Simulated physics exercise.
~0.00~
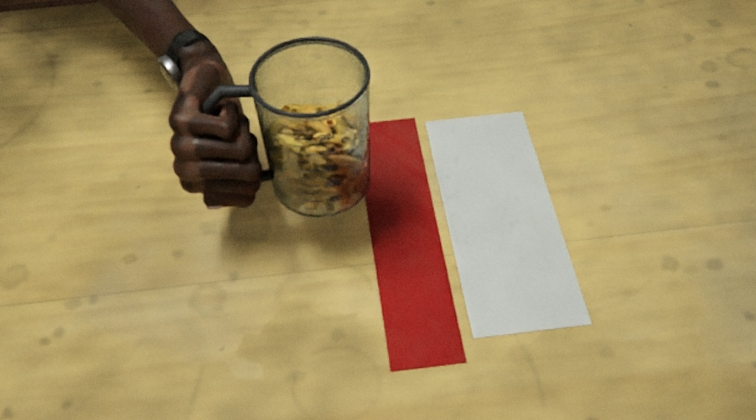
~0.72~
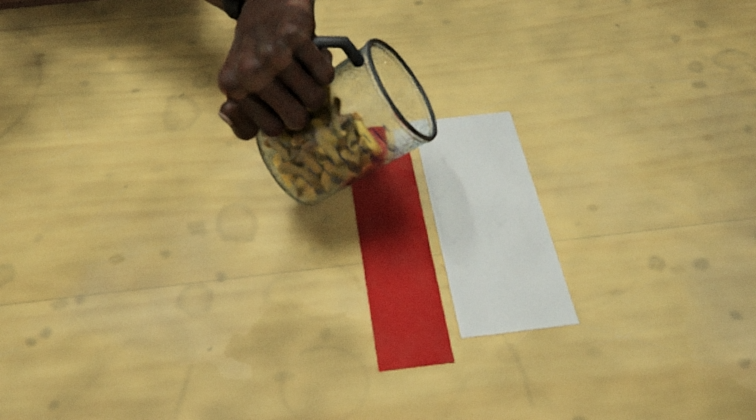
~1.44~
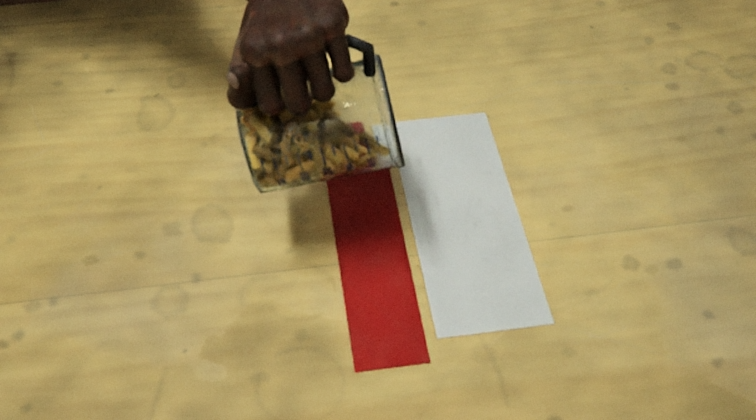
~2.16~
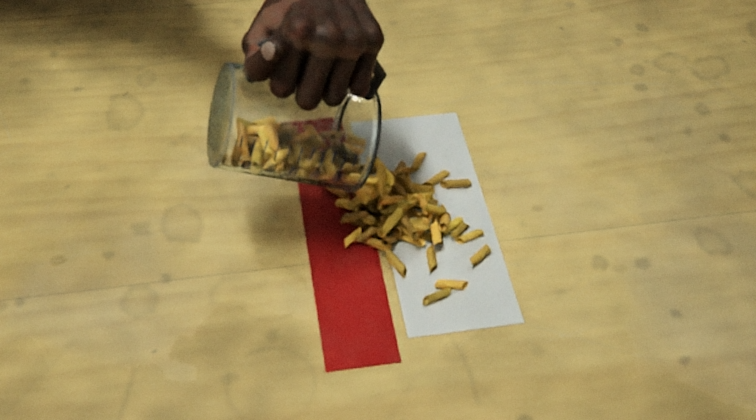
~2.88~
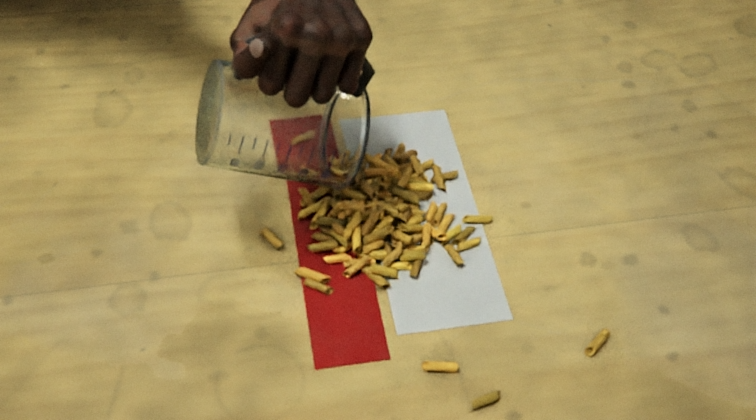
A hand tips a clear jug, spilling dry pasta across red and white mats and the table.
